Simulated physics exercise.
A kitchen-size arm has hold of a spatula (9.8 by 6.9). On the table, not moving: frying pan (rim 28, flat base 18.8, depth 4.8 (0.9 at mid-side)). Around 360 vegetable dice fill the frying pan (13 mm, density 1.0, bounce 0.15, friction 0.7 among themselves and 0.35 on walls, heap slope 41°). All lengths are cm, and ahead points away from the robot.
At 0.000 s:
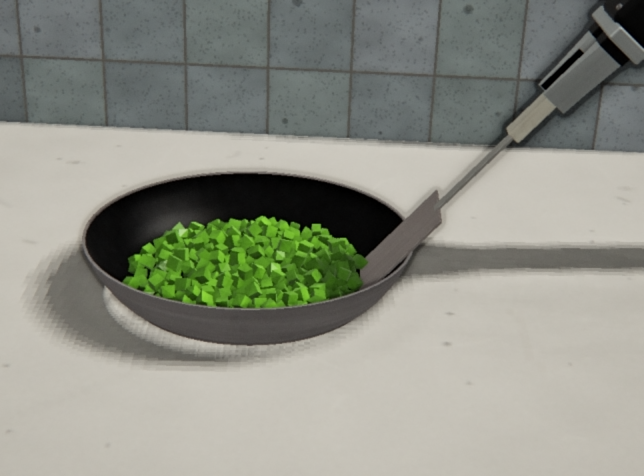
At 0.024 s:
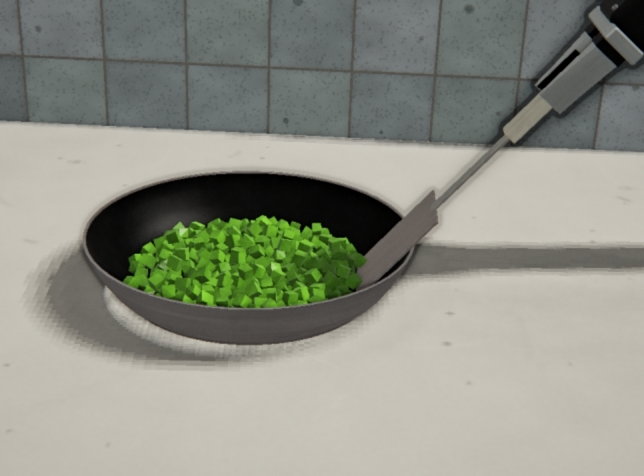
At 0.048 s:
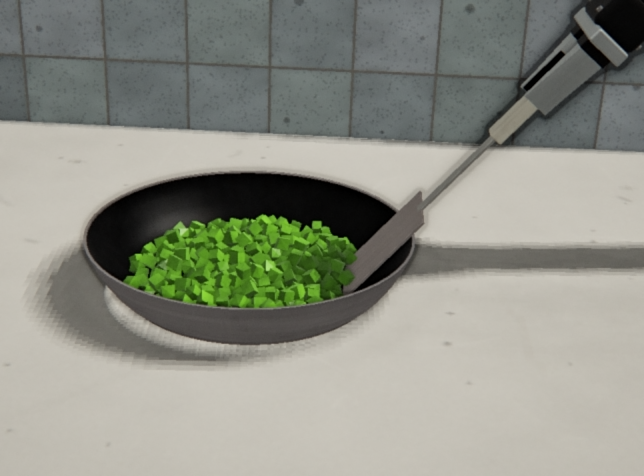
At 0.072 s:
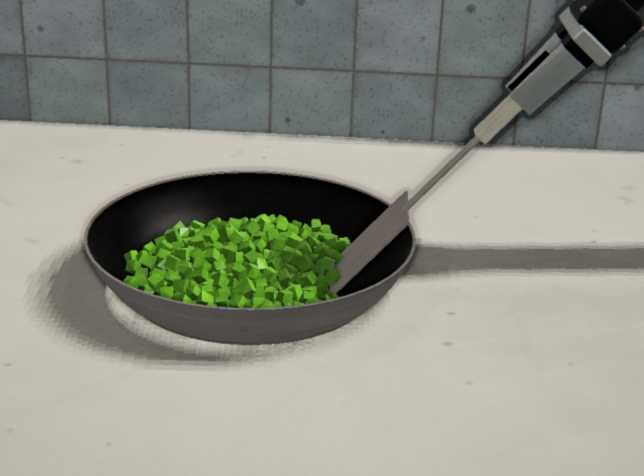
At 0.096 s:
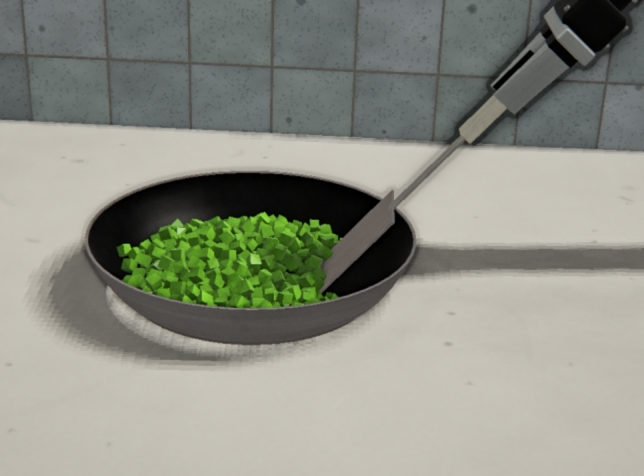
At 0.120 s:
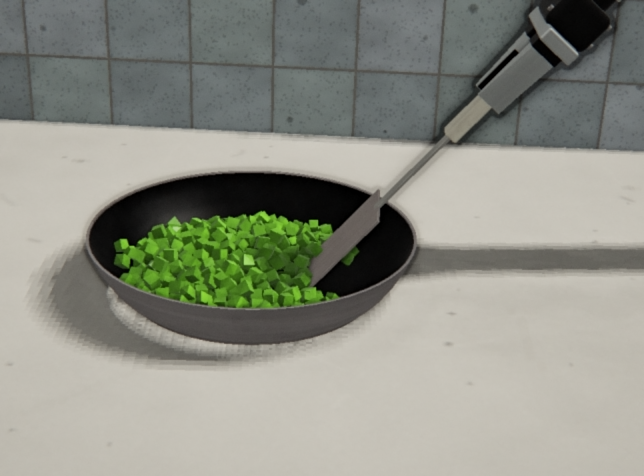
On a pale countertop before a grey tiled wall, a robotic arm holding a spatula moves its blade steadily leftward through a heap of small green cubes in a dark frying pan, nudging them slightly left while the pan stays still.
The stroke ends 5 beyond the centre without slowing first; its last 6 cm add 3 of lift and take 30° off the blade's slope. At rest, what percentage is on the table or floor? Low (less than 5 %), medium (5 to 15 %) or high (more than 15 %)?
Share on the table or floor: Low (less than 5 %).
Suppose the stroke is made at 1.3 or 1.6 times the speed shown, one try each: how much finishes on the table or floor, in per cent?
Some 0 and 0 per cent.
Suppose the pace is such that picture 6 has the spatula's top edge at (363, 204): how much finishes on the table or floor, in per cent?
About 0 per cent.
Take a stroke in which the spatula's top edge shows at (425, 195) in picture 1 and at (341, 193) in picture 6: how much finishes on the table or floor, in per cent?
About 0 per cent.
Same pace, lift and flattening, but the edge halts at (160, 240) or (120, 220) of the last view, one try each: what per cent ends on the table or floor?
About 0 and 15 per cent.
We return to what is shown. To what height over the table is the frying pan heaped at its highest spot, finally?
About 5.5 cm.
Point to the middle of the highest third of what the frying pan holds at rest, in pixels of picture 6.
At about (167, 246).
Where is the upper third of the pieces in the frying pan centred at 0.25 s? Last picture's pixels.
Near (202, 245).
By 0.18 s, sloping 49°, highest piece 4 above the table; 356 in the frying pan.
By 0.25 s, sloping 34°, highest piece 6 above the table; 356 in the frying pan.
By 0.48 s, sloping 20°, highest piece 5 above the table; 356 in the frying pan.
By 1.53 s, sloping 20°, highest piece 5 above the table; 356 in the frying pan.
Final count, 356 in the frying pan. That is 0 % on the table or floor.
